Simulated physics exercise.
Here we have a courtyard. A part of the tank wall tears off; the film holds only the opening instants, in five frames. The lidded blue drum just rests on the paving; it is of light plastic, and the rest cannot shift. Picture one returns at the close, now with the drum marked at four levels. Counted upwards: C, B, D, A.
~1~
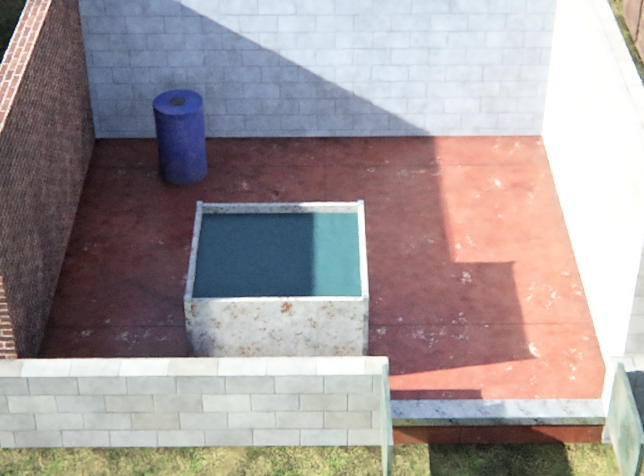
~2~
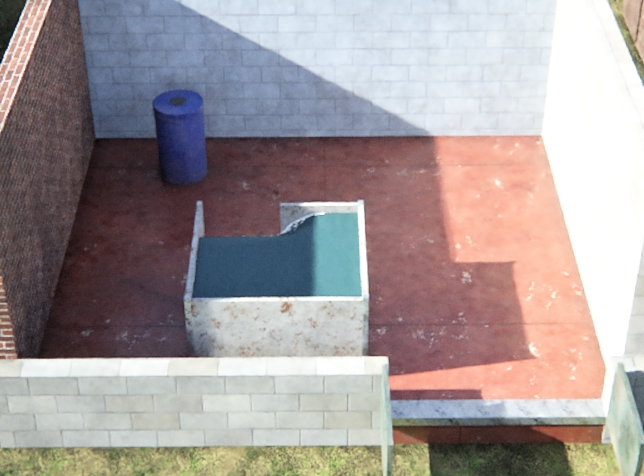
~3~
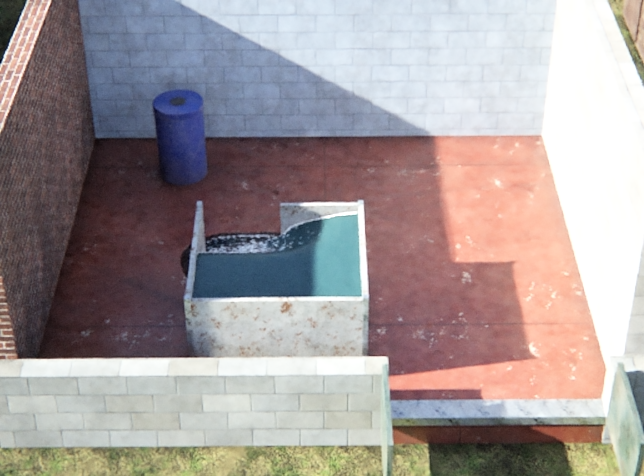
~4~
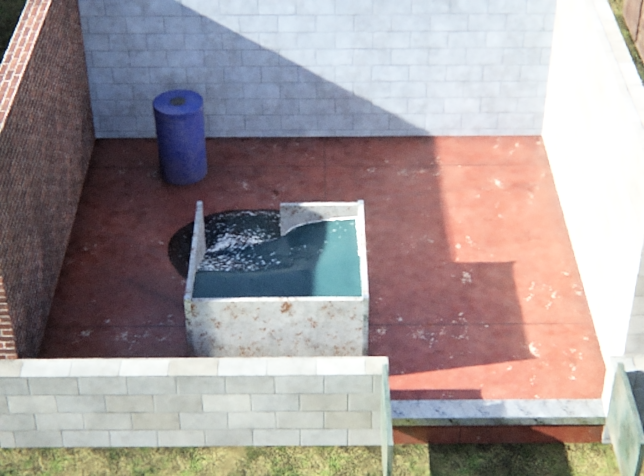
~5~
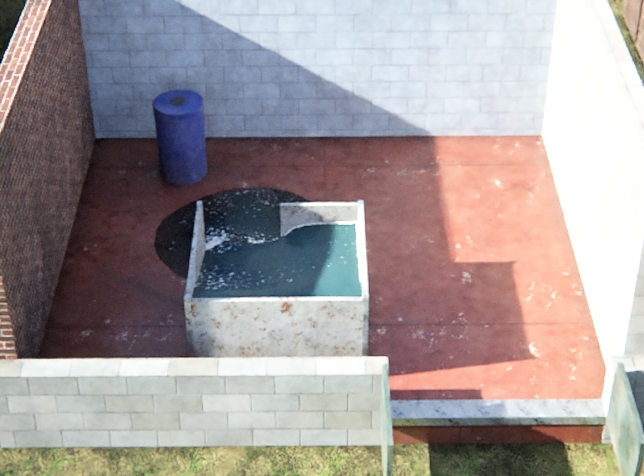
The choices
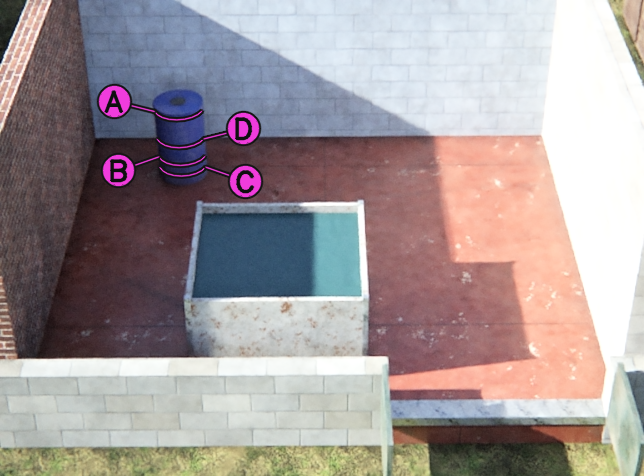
A walled courtyard with a red floor held a blue drum and a full tank of water, until part of the tank's back side opened and water poured out, spreading across the ground behind it.
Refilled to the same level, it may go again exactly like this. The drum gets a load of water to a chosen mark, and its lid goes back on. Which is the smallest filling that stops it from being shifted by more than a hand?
D will do.
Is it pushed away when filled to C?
Yes, that goes wrong.
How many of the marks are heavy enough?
Two of the four.
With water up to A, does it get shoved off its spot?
No, not at all.
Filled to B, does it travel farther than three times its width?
No, less.
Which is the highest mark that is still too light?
Mark B.
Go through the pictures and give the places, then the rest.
In the first frame, lid of the blue drum at (178, 102); tank full, its middle at (279, 256); open gate at (498, 360).
In the second frame, water covers 2 % of the ground, mostly out of sight from here.
In the third frame, water covers 4 % of the ground, mostly out of sight from here.
In the fourth frame, 7 % of the ground under water, its edge towards the drum at (177, 244).
In the fifth frame, lid of the blue drum at (178, 102); 11 % of the ground under water, its edge towards the drum at (223, 194).
In magenta, A at (176, 119); B at (180, 165); C at (181, 176); D at (179, 147); from the bottom up C, B, D, A.
With A, it does not move.
With B, it is pushed about its own width away.
With C, it is pushed about twice its own width away.
With D, it shifts by a finger or two and stays.
